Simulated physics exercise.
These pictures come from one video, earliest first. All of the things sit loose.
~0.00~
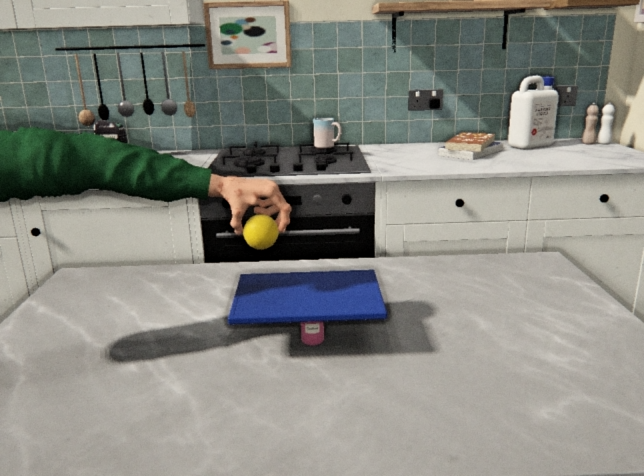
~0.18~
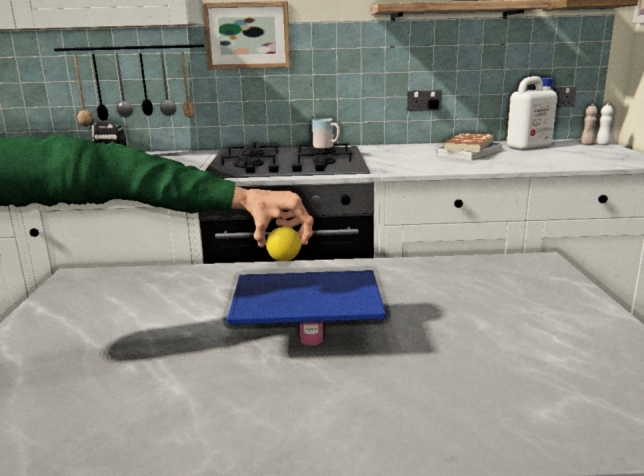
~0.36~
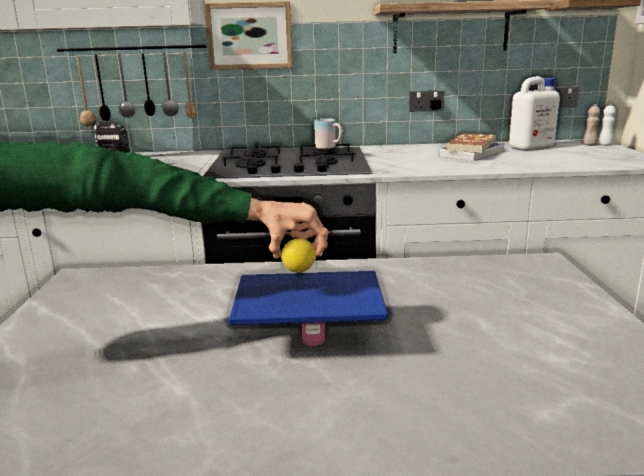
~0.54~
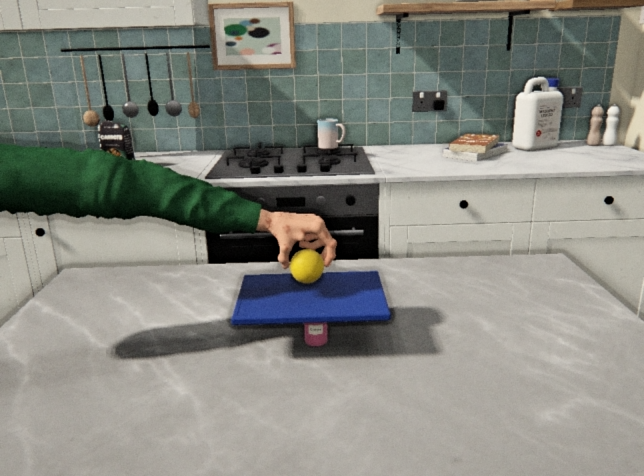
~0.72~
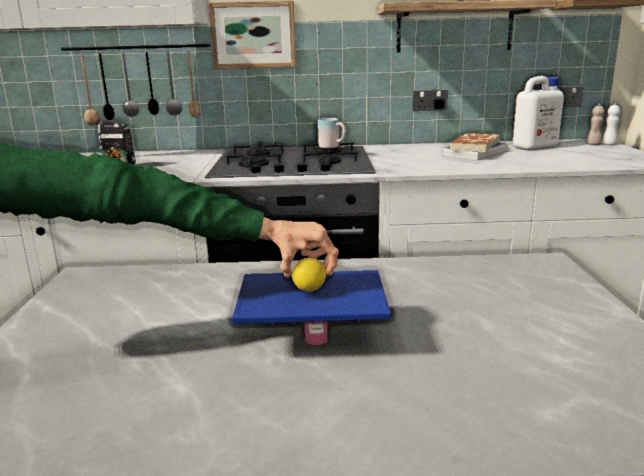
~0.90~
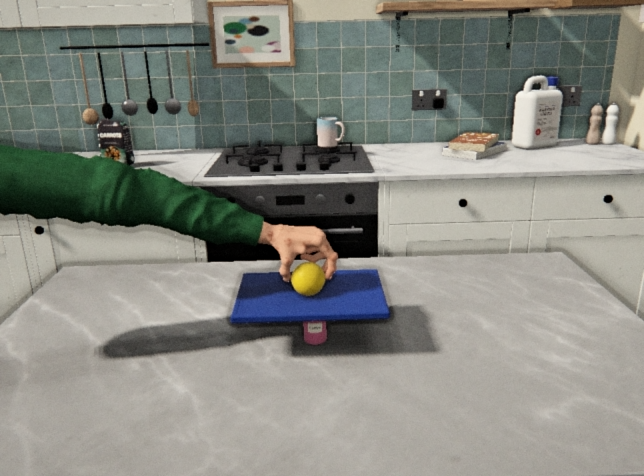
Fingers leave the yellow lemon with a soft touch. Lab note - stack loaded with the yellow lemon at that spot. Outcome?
Ah, it stays steady all along.
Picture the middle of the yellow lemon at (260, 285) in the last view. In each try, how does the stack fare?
Topples.
Around 1.10 s, nothing moves.
Around 1.60 s, yellow lemon resting near (308, 279).
Finally (2.0 s), all 3 still in place. Final places as the last picture's camera would see them, yellow lemon near (308, 279). The stack holds.
